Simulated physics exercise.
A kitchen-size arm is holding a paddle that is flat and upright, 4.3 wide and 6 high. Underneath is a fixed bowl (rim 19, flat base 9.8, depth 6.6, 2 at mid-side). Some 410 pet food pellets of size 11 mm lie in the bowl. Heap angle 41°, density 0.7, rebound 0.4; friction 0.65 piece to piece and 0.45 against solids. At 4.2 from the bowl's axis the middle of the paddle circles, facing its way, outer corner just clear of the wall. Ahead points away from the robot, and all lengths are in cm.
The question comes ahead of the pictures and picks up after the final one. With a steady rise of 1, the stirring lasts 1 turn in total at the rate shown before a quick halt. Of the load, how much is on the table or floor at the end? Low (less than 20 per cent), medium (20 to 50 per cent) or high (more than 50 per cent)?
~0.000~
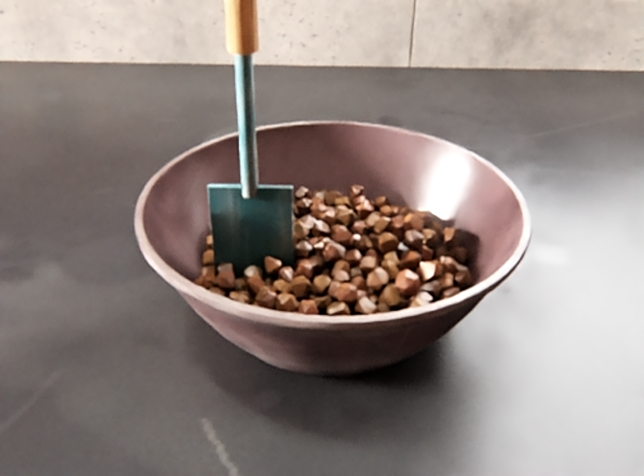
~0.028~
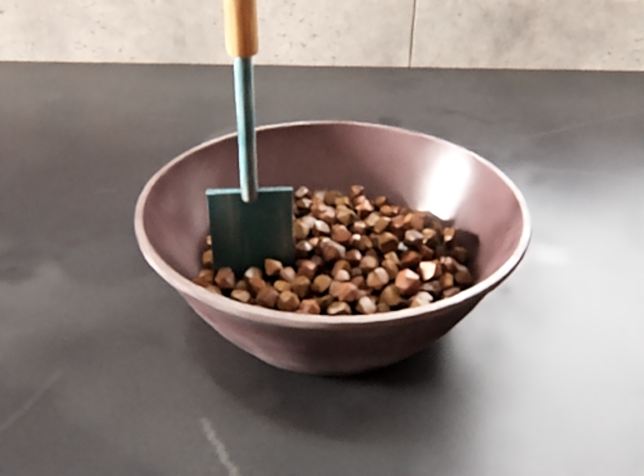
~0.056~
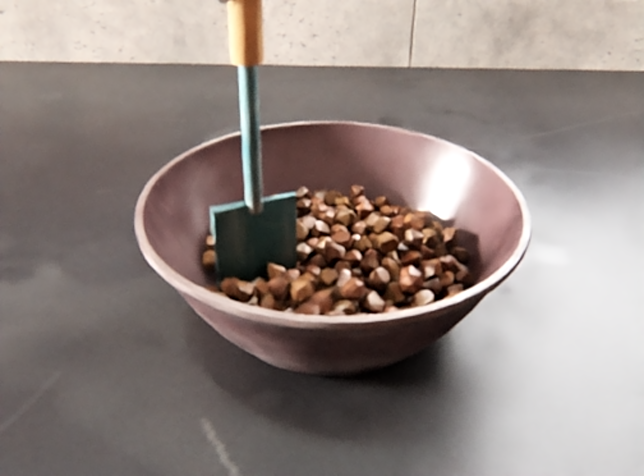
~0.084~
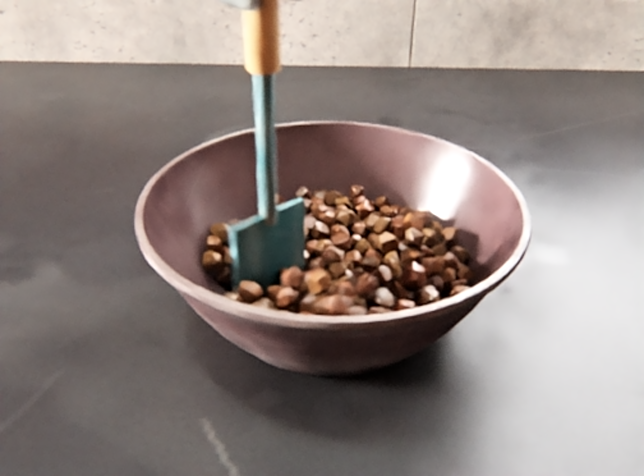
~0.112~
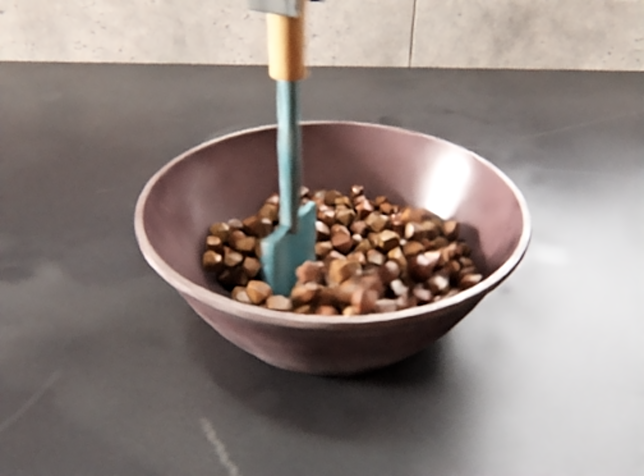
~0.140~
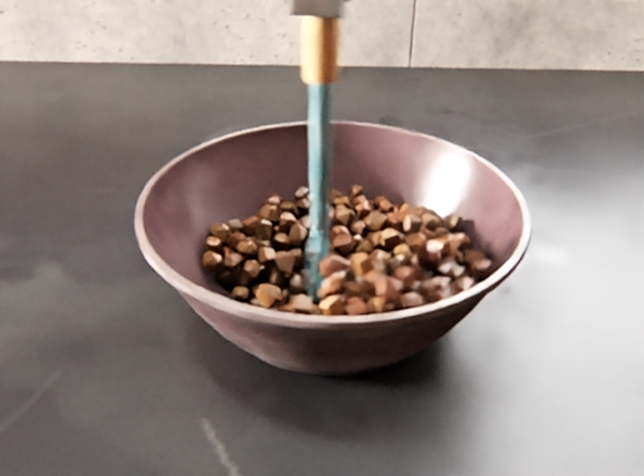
The share is low, less than 20 per cent.
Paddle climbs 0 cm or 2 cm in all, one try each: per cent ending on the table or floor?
First try about 15 per cent, second about 15 per cent.
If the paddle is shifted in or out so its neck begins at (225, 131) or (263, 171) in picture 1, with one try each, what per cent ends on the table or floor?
Close to 10 and 5 in a hundred.
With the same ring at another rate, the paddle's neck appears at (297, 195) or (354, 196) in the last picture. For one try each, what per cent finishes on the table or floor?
Some 10 and 20 %.
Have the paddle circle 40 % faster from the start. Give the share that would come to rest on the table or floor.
I'd expect about 30 %.
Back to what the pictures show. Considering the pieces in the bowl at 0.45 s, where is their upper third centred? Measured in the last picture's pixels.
Around (261, 179).
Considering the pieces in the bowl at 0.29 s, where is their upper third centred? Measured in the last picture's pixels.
I'd put it at around (435, 191).
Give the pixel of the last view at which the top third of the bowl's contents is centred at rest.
It is centred near (269, 277).
After 0.29 s, 188° round, highest piece 9 above the table; 396 in the bowl, 2 on the table or floor, 9 in flight or on the tool.
After 0.45 s, 293° round, highest piece 10 above the table; 374 in the bowl, 21 on the table or floor, 12 in flight or on the tool.
After 0.73 s, 0° round, highest piece 7 above the table; 356 in the bowl, 51 on the table or floor.
After 1.43 s, 0° round, highest piece 7 above the table; 356 in the bowl, 51 on the table or floor.
In the end, 356 in the bowl, 51 on the table or floor. That is 13 % on the table or floor.
